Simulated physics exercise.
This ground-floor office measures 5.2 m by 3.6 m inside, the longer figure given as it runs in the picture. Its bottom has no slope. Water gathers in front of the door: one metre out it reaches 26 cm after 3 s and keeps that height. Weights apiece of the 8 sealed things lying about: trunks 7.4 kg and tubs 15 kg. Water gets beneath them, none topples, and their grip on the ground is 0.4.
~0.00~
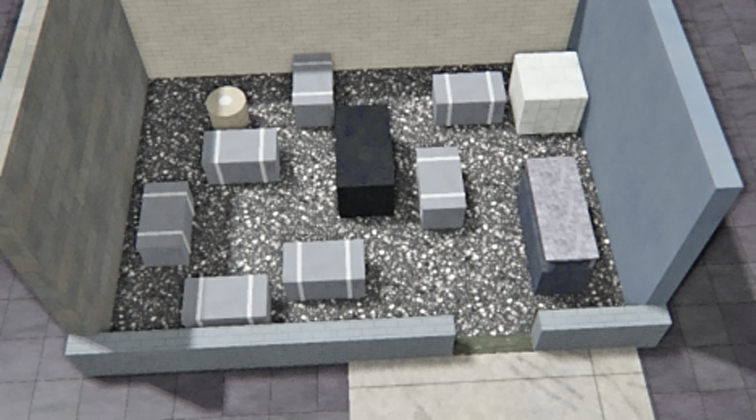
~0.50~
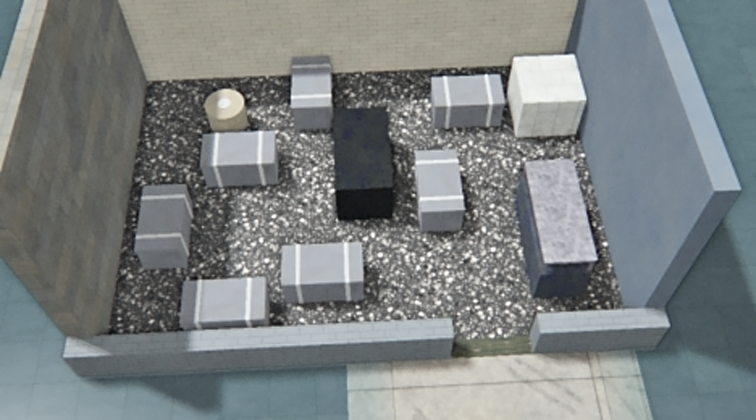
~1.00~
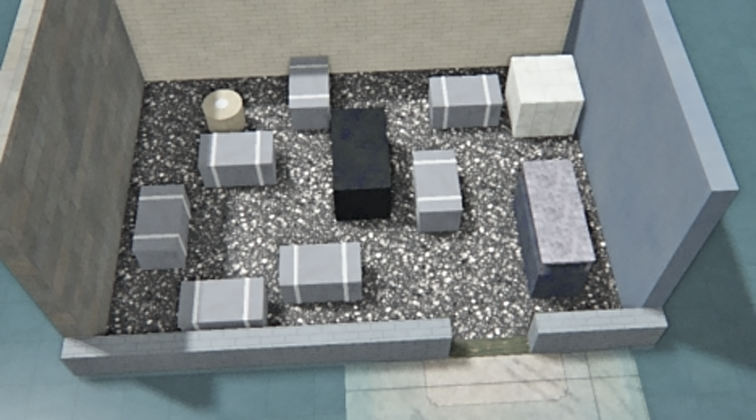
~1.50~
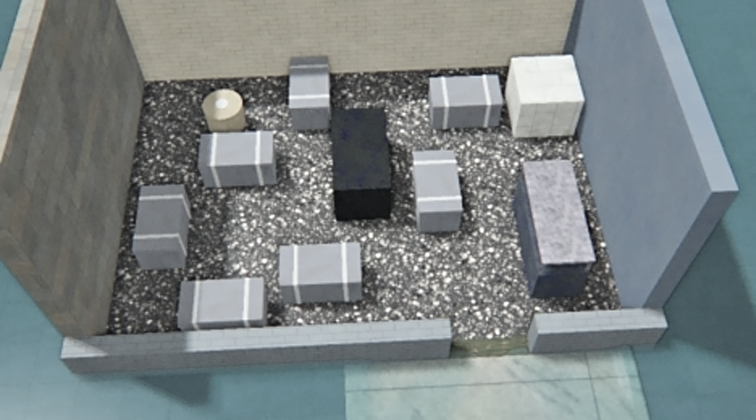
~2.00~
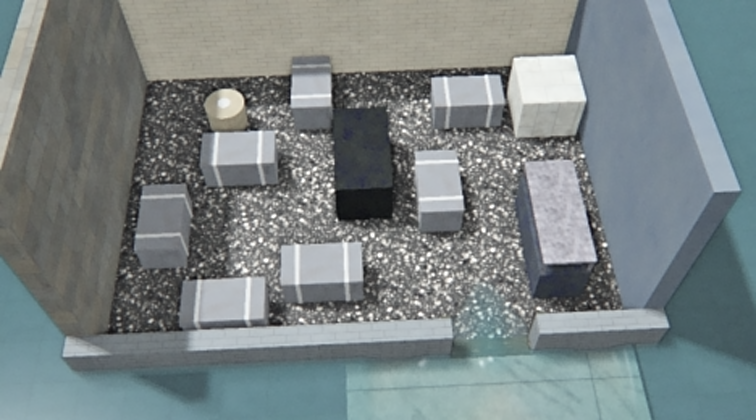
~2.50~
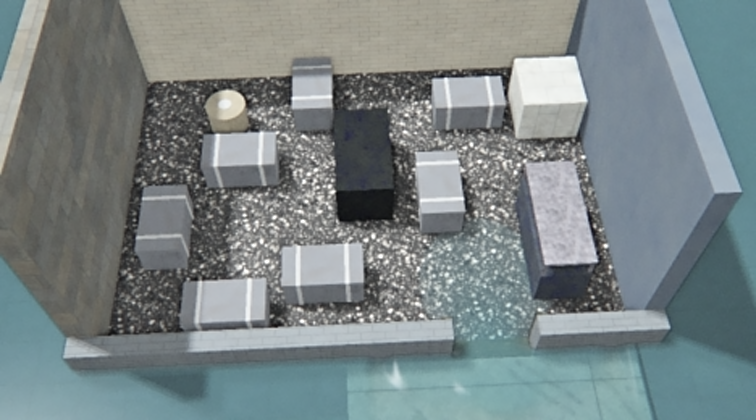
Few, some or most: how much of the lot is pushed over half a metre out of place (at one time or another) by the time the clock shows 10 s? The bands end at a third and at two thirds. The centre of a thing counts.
That comes to one to two thirds.
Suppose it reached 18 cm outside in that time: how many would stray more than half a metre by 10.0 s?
In that case 3 of them.
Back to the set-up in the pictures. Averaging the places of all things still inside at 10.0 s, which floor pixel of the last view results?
Near (256, 207).
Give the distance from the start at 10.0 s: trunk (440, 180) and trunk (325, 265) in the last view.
In turn: 200 cm, 20 cm.
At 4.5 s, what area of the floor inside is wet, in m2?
Roughly 8.0 m2.
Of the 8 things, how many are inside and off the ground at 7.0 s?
At that moment 3.
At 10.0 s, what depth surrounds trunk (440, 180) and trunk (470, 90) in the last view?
Roughly 4 and 14 cm.
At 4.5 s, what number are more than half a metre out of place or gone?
2 of them.
After 3.5 s 0 of 8 are over 50 cm from their spots; 0 afloat.
After 4.5 s 2 of 8 are over 50 cm from their spots; 1 afloat.
After 7.0 s 3 of 8 are over 50 cm from their spots; 3 afloat.
After 10.0 s 4 of 8 are over 50 cm from their spots, and 4 have been at some point; 7 afloat.
